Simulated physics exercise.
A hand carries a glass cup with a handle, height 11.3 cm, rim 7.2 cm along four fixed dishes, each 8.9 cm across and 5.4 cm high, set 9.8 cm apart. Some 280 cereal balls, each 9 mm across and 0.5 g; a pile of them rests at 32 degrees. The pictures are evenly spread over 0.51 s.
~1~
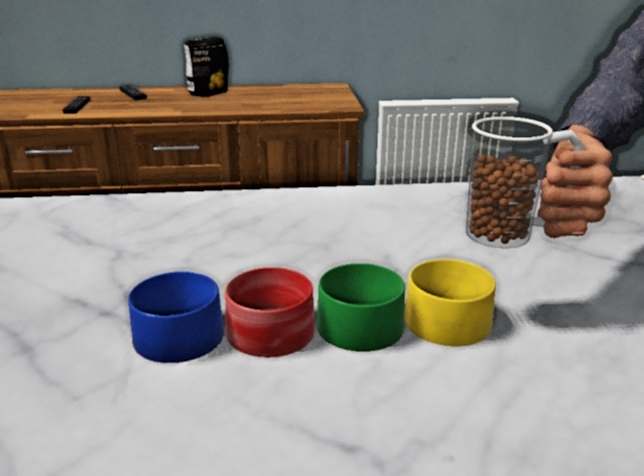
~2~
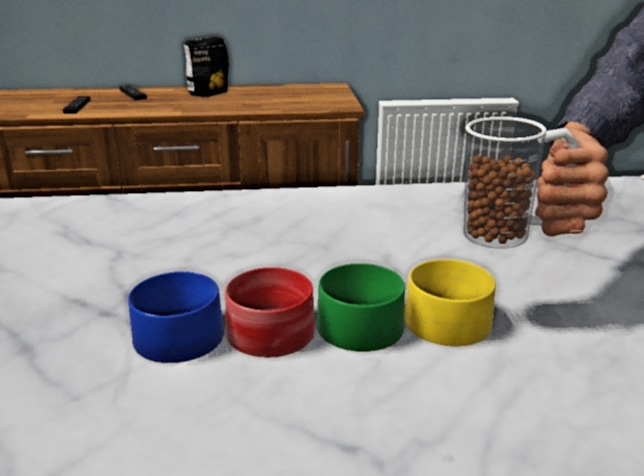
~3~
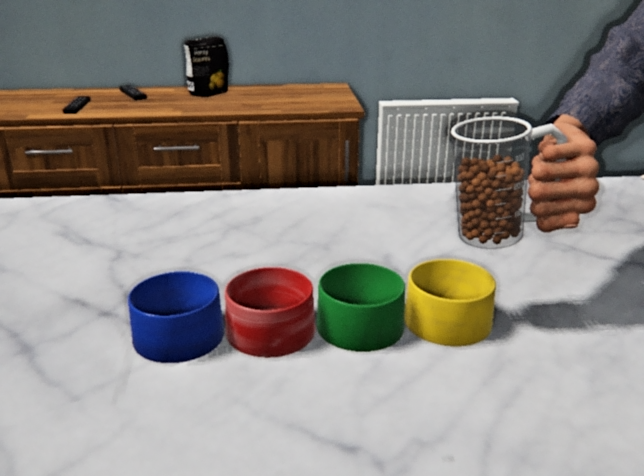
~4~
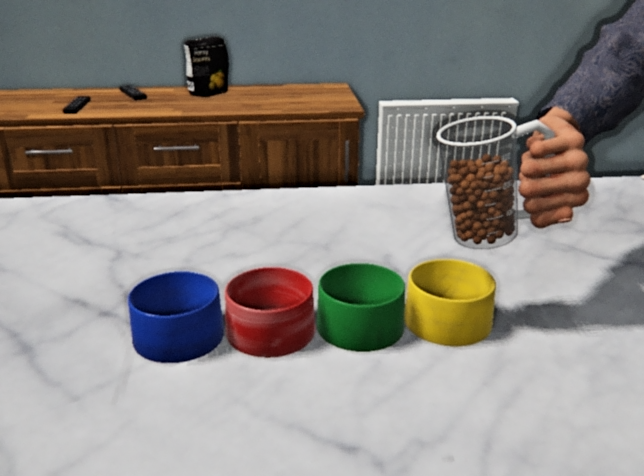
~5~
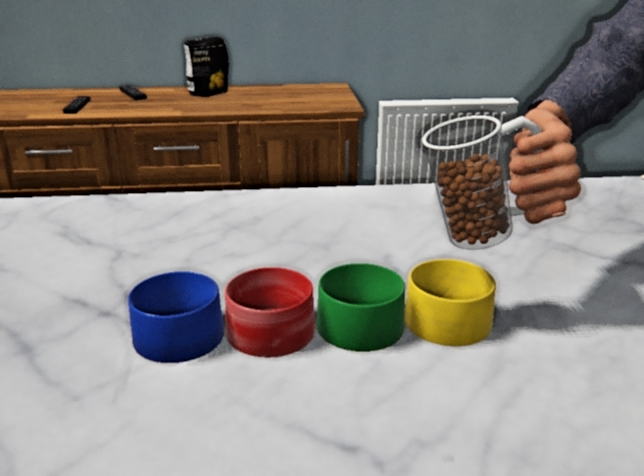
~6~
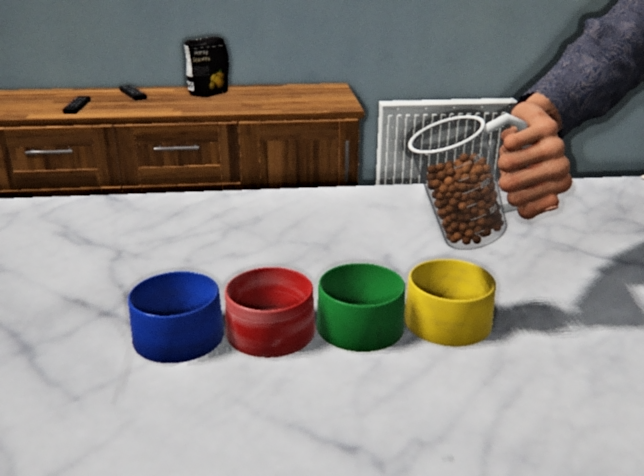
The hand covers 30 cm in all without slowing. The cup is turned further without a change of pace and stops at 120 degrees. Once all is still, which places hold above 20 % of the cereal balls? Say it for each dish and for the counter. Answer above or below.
Red below, blue above, green below, yellow below, counter below.
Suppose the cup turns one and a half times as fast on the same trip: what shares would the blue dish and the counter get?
In that case blue 10; counter 10.
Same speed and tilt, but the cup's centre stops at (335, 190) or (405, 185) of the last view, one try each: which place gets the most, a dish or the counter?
Most goes to: Red, then green.
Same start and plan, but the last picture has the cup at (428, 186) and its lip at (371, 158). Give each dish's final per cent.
Red 0; blue 70; green 0; yellow 0.
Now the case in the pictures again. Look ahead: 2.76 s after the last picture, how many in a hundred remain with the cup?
Roughly 0 per cent.
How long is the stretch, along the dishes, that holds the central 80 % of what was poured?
Some 5 cm.
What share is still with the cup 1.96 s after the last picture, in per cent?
Some 85 per cent of the load.
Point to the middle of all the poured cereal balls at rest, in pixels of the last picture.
Near (169, 316).
Then, 1.18 s after the last picture, tilt 76 degrees; cup holds 100 %.
Then, 1.96 s after the last picture, tilt 113 degrees; cup holds 85 %, blue 10 %.
Then, 2.76 s after the last picture, tilt 120 degrees; cup holds 0 %, blue 95 %.
In the end, red 0 %, blue 95 %, green 0 %, yellow 0 %, counter 5 %.
